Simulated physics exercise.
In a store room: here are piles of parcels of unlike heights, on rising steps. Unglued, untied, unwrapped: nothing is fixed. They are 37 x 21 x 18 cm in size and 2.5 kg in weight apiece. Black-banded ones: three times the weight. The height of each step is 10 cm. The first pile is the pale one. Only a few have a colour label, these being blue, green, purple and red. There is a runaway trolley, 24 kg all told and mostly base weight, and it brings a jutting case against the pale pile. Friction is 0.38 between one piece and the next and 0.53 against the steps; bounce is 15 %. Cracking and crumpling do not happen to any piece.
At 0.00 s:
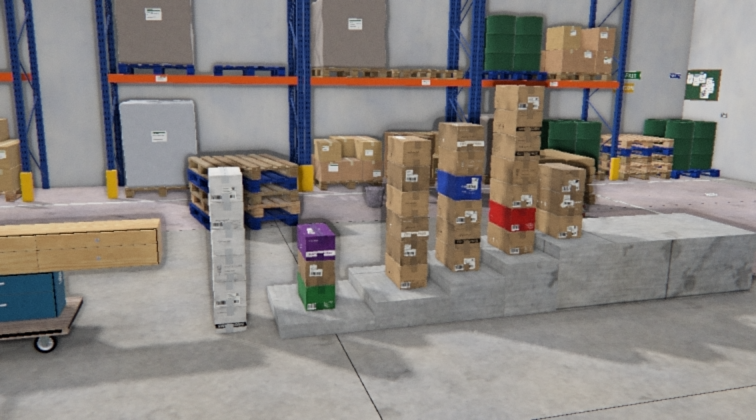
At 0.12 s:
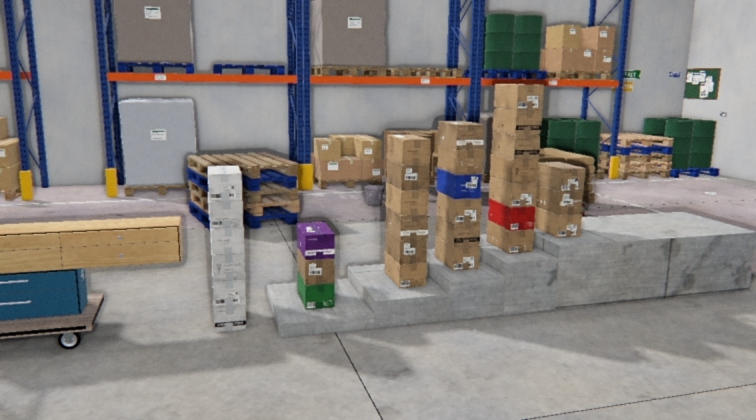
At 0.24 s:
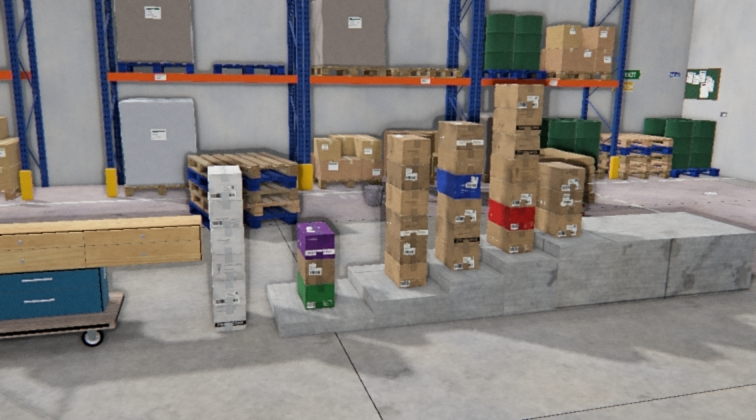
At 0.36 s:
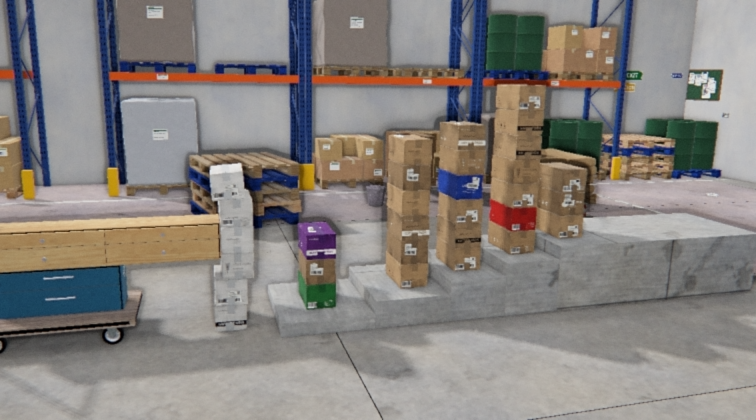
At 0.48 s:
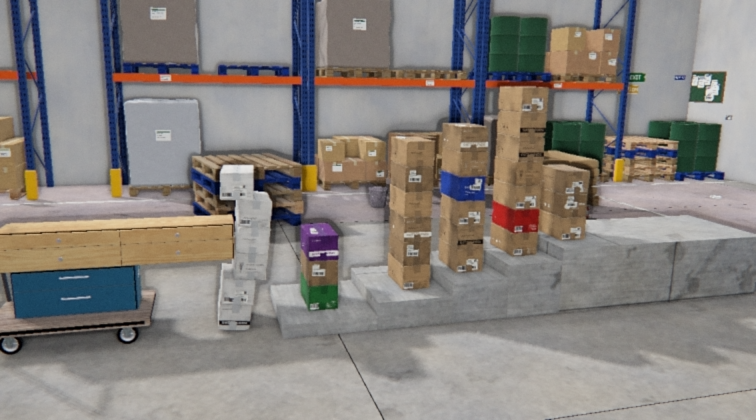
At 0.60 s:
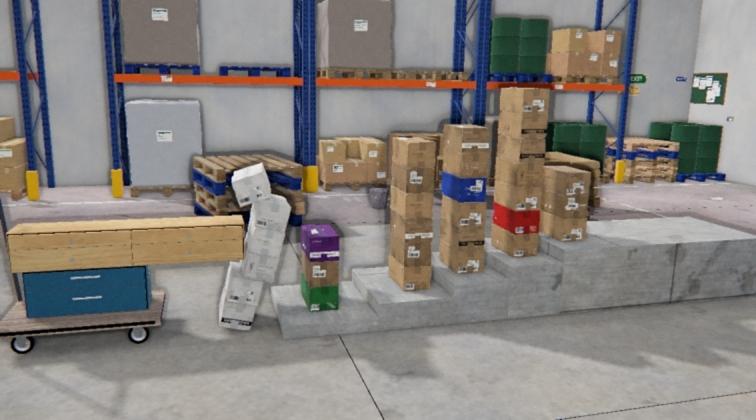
A trolley carrying a long wooden case rolls right and pushes the pale pile askew.
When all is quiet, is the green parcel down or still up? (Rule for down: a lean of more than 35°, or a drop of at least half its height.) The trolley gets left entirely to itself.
It is going to weather it.
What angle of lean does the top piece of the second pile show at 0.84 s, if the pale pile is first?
It leans around 0°.
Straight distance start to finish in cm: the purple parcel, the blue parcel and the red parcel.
The purple one ends 60 cm from where it began, the blue one 0 cm, and the red one 0 cm.
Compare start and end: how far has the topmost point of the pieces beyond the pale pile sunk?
About 0 cm lower.
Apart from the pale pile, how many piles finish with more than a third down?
The count is 1.
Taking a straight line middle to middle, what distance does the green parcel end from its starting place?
Close to 0 cm, start to finish.
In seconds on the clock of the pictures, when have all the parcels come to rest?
Around 3.0 s.
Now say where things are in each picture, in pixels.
In the first picture (each place is the centre of the face we see best), load (148, 240) 33 cm short; green parcel (321, 298); purple parcel (321, 248); blue parcel (469, 188); the others all in place.
Load (170, 237) 19 cm short; green parcel (320, 297), in the second picture.
Load (192, 236) 58 mm short; green parcel (320, 297), in the third picture.
Load (211, 235) 54 mm in, top of the pale pile leaning 4°; green parcel (321, 297); the others all in place, in the fourth picture.
Load (225, 235) 13 cm in; green parcel (323, 298); the others all in place, in the fifth picture.
Load (236, 235) 19 cm in, top of the pale pile leaning 18°; green parcel (324, 299); red parcel (528, 222); purple parcel (325, 249); the others all in place, in the sixth picture.
By 0.84 s, 6 of the pale pile down; none of the 25 other parcels down, 1 disturbed; green parcel unmoved; purple parcel moved 7 cm.
By 1.22 s, 6 of the pale pile down; 1 of the 25 other parcels down; green parcel tilted 20°; purple parcel on its side.
When it is over (3.0 s), 6 of the pale pile down; 2 of the 25 other parcels down; green parcel moved 17 mm; purple parcel on its side; red parcel unmoved. In pixels of the last frame, middles, green parcel near (322, 290), purple parcel near (386, 271).
